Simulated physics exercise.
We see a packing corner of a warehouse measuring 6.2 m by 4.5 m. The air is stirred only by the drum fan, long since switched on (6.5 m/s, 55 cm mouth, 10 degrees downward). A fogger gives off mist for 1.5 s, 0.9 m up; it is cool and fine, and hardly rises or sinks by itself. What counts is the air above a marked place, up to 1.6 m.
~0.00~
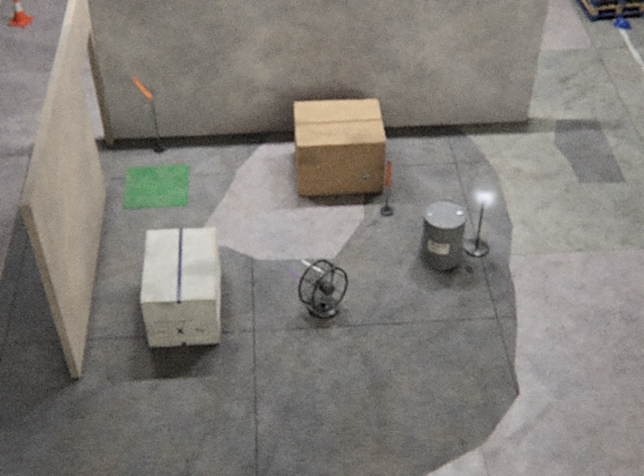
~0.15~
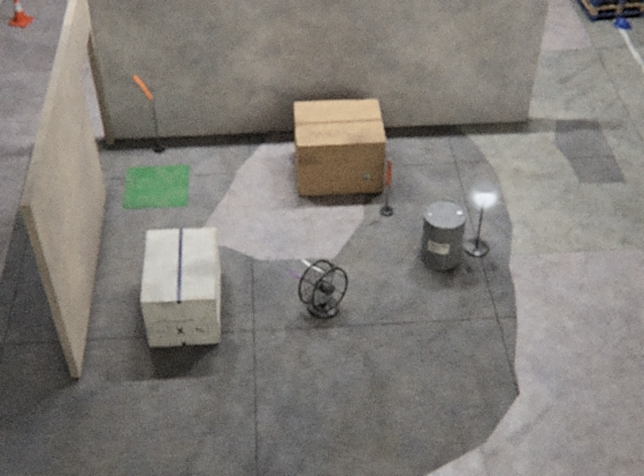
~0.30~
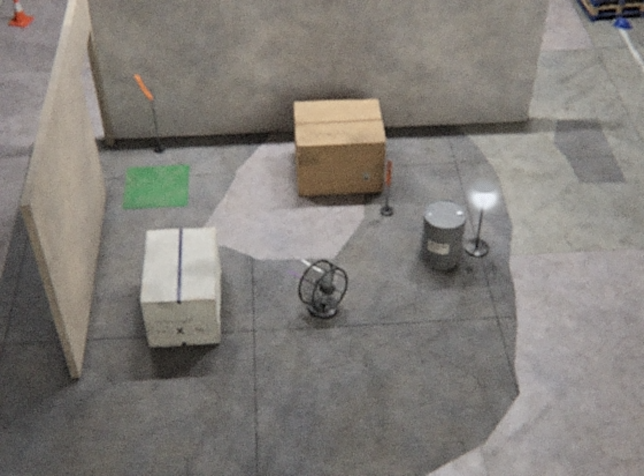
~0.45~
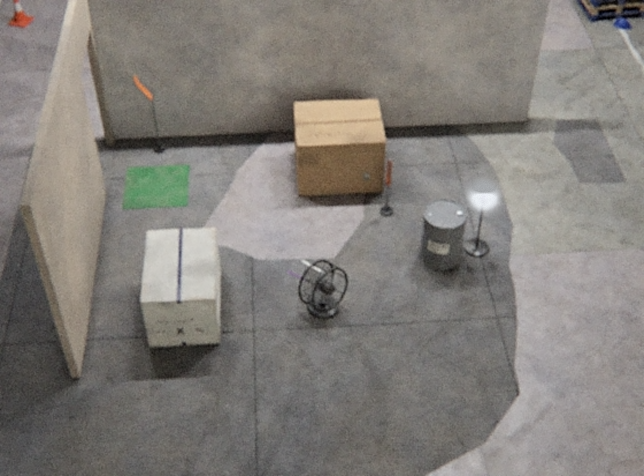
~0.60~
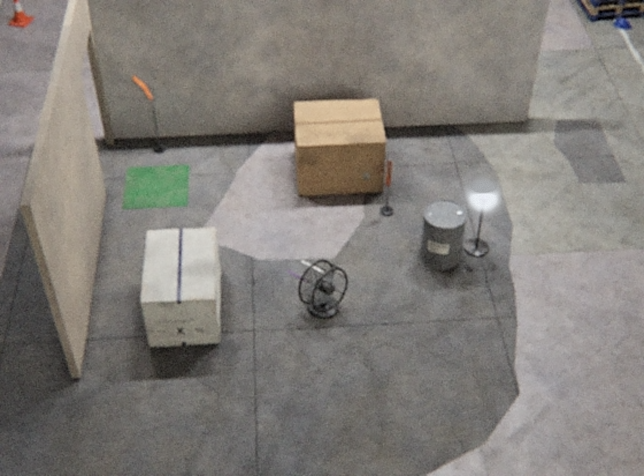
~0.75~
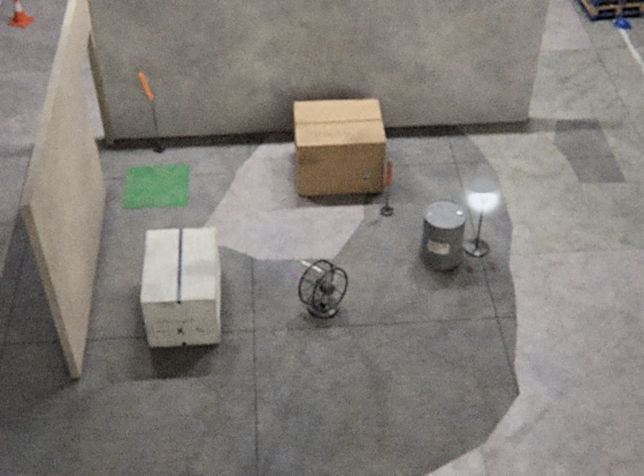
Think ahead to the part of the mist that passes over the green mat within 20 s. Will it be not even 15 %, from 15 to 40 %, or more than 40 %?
It is between 15 and 40 % that passes there.
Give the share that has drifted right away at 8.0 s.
Near 0 %.
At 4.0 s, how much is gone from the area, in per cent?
Near 0 %.
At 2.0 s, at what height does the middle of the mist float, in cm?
About 90 cm.
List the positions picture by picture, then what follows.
In the first picture, the mist is thickest near (485, 195), the fogger stands at (483, 205) and the drum fan is at (323, 286).
In the second picture, the mist is thickest near (485, 195) and the green mat is centred on (157, 187).
In the third picture, the mist is thickest near (484, 195), a ribbon ends at (135, 75) and a ribbon ends at (388, 186).
In the fourth picture, the mist is thickest near (484, 195), the top of a barrel is at (445, 213) and the top of a large carton is at (339, 121).
In the fifth picture, the mist is thickest near (483, 195).
In the sixth picture, the mist is thickest near (483, 195), a ribbon ends at (139, 73) and a ribbon ends at (388, 186).
By 2.0 s we count, 0 % has passed over the green mat, with 100 % still about or yet to come, and the middle of the rest is near (478, 195).
By 4.0 s we count, 0 % has passed over the green mat, with 100 % still about or yet to come, and the middle of the rest is near (466, 196).
By 8.0 s we count, 0 % has passed over the green mat, with 100 % still about or yet to come, and the middle of the rest is near (435, 200).
By 20.0 s we count, 25 % has passed over the green mat, with 64 % still about or yet to come, and the middle of the rest is near (341, 174).
